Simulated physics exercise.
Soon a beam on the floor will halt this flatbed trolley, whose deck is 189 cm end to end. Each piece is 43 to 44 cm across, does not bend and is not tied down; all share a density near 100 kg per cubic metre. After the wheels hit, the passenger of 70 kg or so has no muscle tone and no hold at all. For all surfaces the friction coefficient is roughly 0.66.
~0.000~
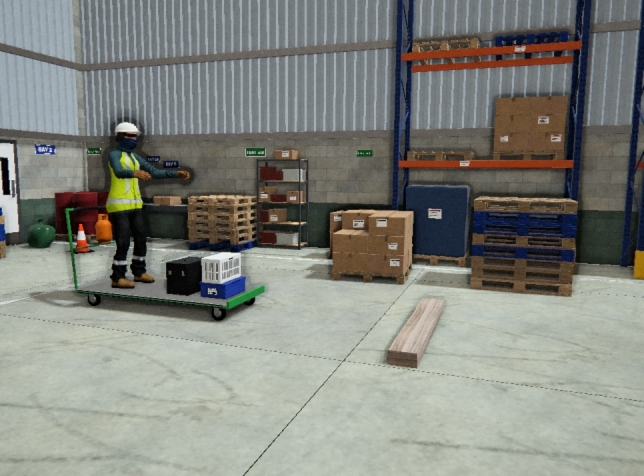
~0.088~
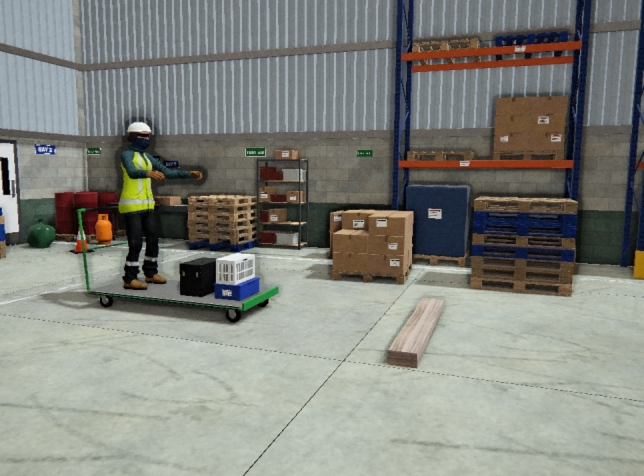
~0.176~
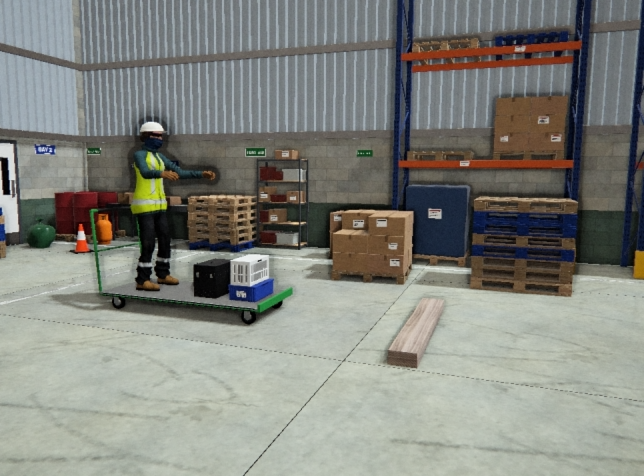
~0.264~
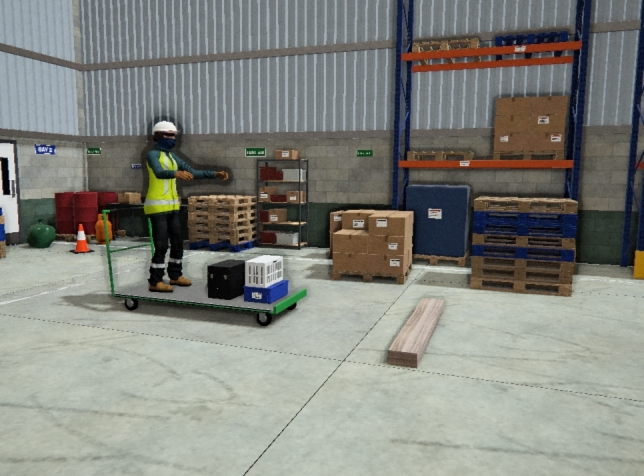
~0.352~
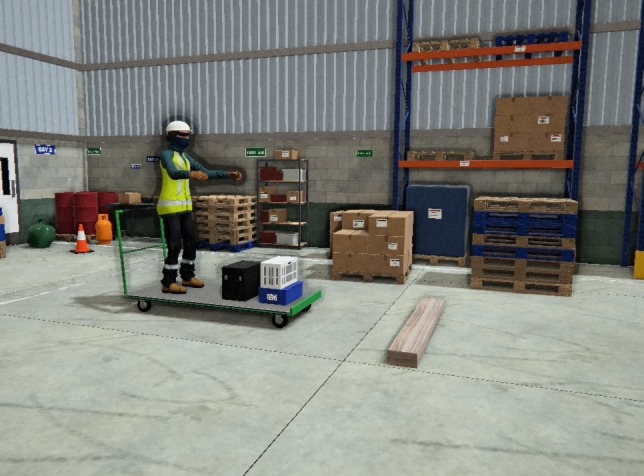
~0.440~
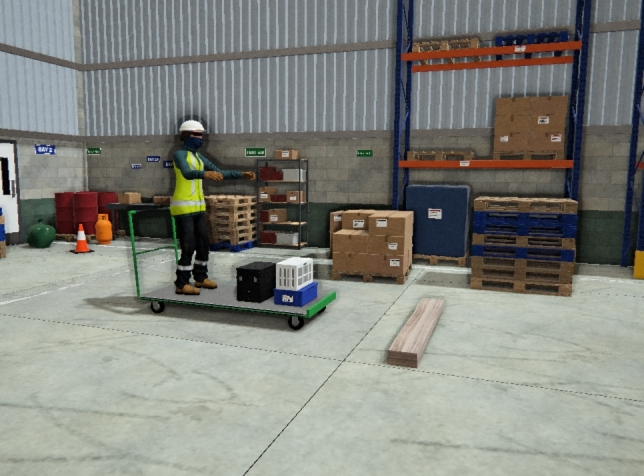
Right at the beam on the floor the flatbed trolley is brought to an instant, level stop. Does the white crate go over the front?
Yes.
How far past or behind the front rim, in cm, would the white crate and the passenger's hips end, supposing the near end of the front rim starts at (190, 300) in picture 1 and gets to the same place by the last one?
With that change, white would rest 60 cm beyond the front rim and the hips 70 cm back from it.
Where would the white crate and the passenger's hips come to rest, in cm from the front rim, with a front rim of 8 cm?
With that rim, white finishes 60 cm past and the hips stay 70 cm behind.
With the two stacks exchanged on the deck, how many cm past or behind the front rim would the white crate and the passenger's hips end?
Swapped: White 40 cm behind; hips 60 cm behind.
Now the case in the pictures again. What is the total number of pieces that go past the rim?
The count is 1.
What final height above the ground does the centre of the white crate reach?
Near 10 cm above the ground.
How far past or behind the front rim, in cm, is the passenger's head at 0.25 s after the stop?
Position: Approx. 100 cm behind the front rim.
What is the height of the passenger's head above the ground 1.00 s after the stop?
At that moment it's around 40 cm off the ground.
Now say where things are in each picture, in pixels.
In the first frame, white crate (222, 268), blue tote (224, 287), rim corner (228, 305); 178 cm short of the stop.
In the second frame, white crate (236, 269), blue tote (238, 288), rim corner (243, 307); 161 cm short of the stop.
In the third frame, white crate (250, 270), blue tote (252, 289), rim corner (259, 309); 144 cm short of the stop.
In the fourth frame, white crate (265, 271), blue tote (266, 291), rim corner (275, 310); 127 cm short of the stop.
In the fifth frame, white crate (280, 272), blue tote (281, 292), rim corner (291, 312); 110 cm short of the stop.
In the sixth frame, white crate (295, 273), blue tote (296, 293), rim corner (308, 314); 94 cm short of the stop. Speed about 1.9 m/s.
The wheels strike at 0.93 s.
After 1.18 s the white crate is 0 cm behind the rim, tilted 20°, near (419, 283) in the last picture's view.
After 1.48 s the white crate is 23 cm past the rim, tilted 140°, near (443, 314) in the last picture's view.
After 1.93 s the white crate is 31 cm past the rim, tilted 180°, near (452, 323) in the last picture's view.
Final state at 2.5 s, past the rim, white crate; behind it, blue tote, black toolbox and the passenger's hips.
